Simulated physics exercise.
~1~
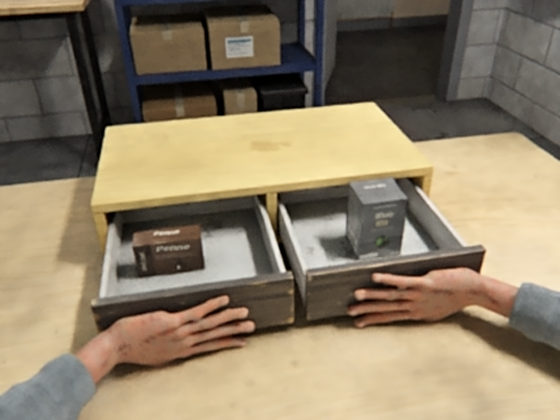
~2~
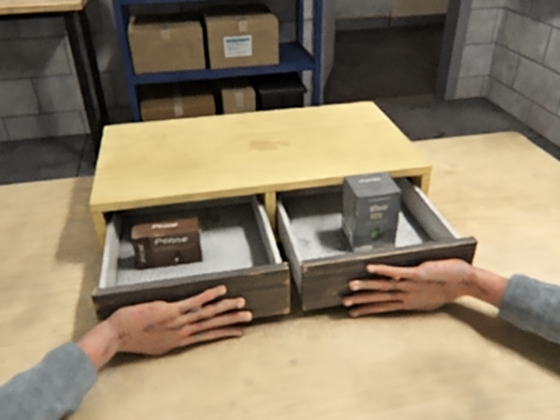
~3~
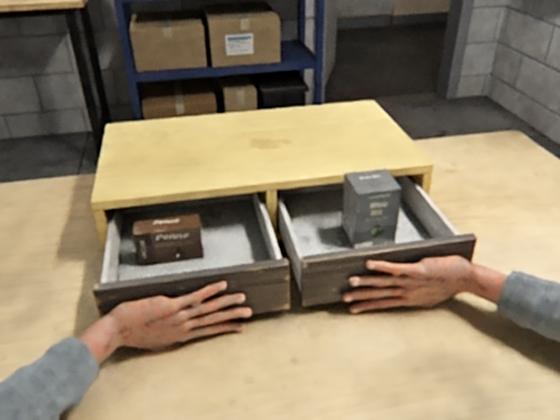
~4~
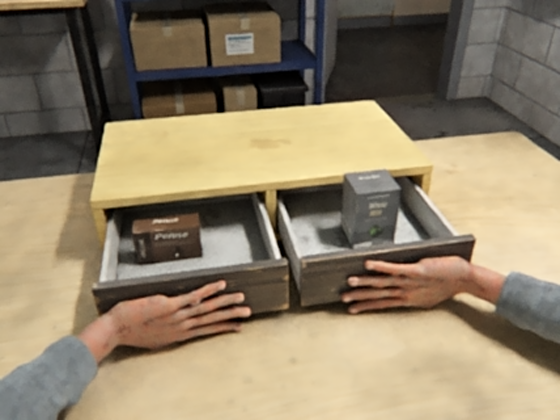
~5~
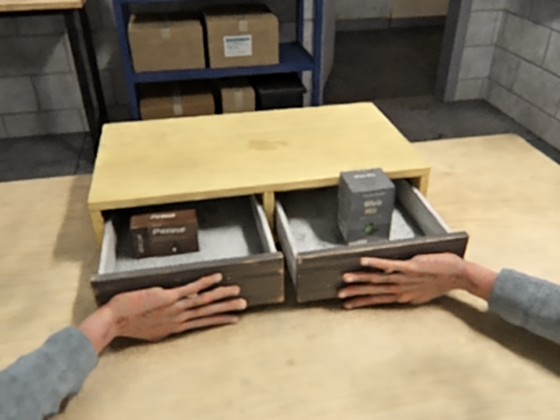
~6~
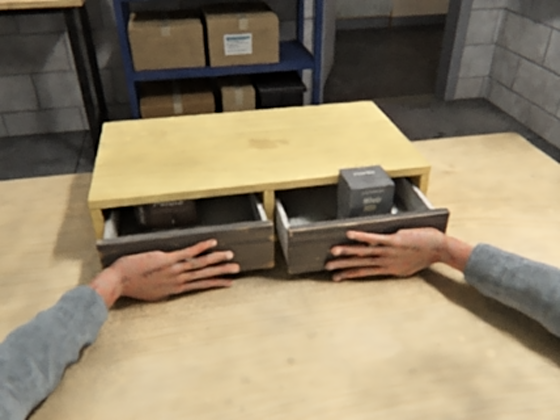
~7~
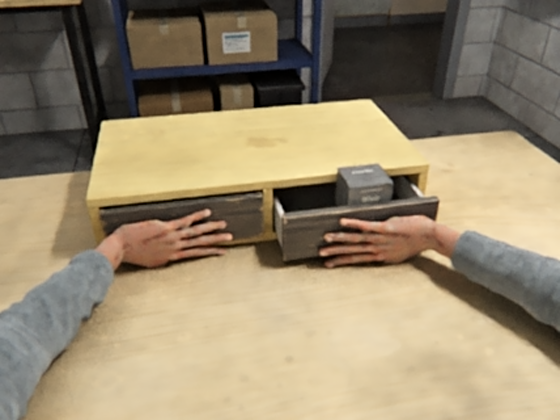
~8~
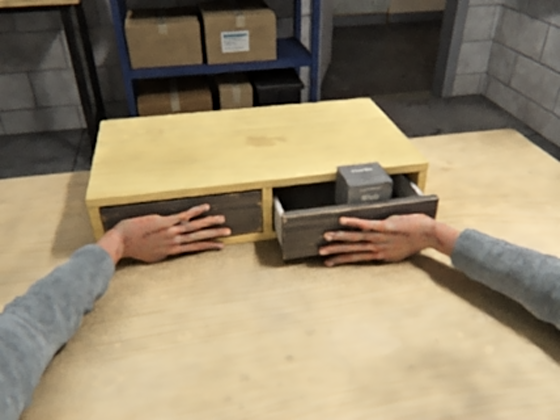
Two drawers holding small boxes sliding inward under a pair of hands, the left closing fully while the right stays partly open.
